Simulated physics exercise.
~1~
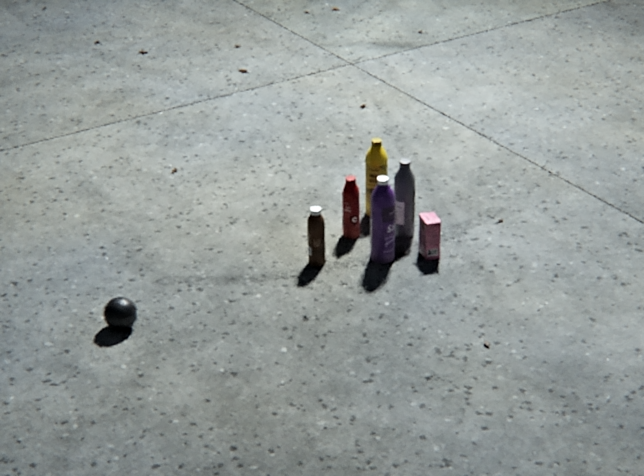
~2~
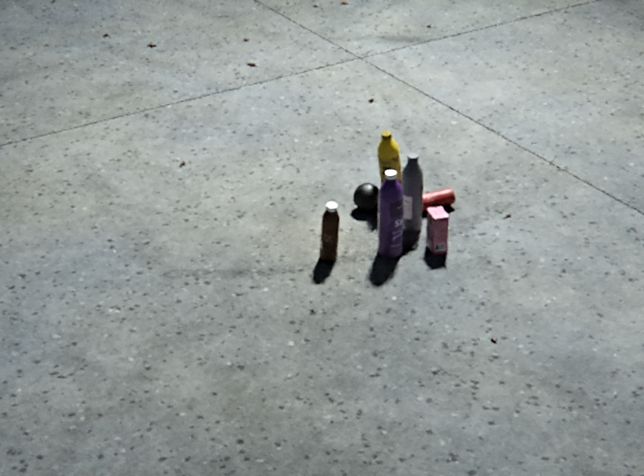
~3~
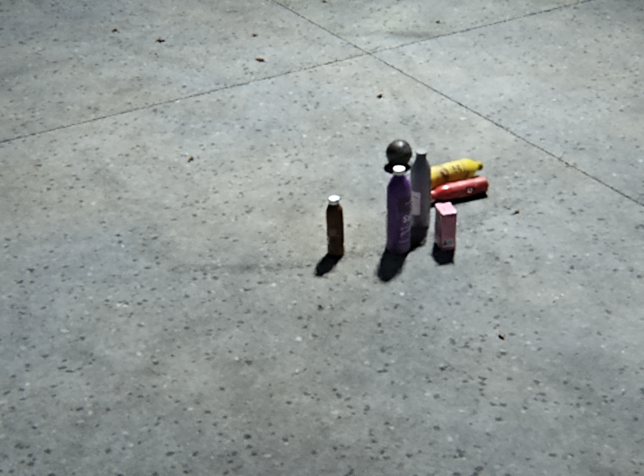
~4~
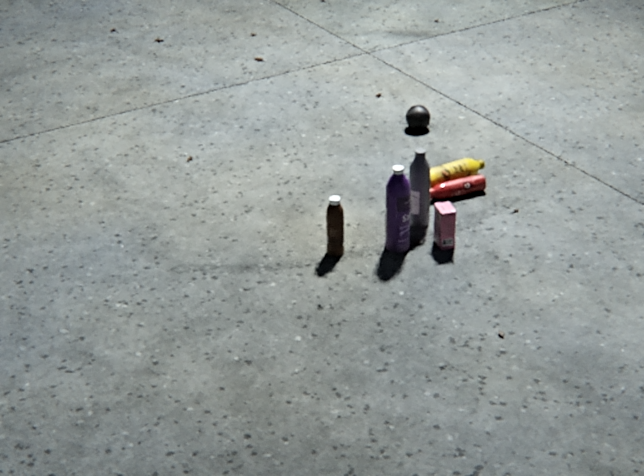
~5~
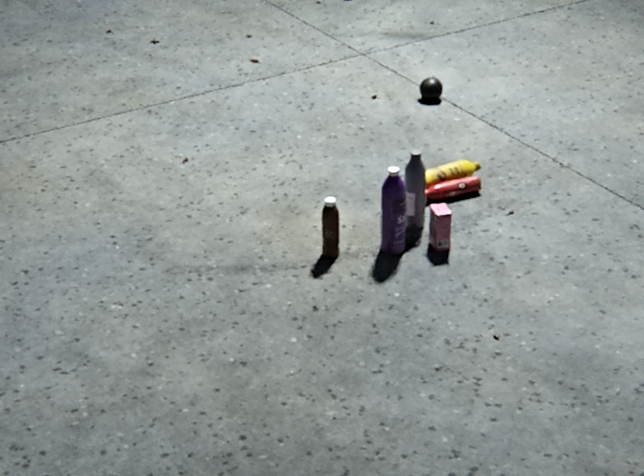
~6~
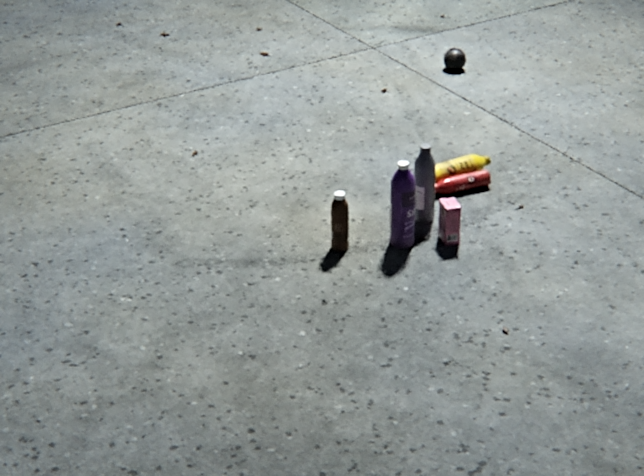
Black ball rolling across concrete into grouped bottles and a pink carton, toppling the red then yellow bottle, and rolling on beyond.
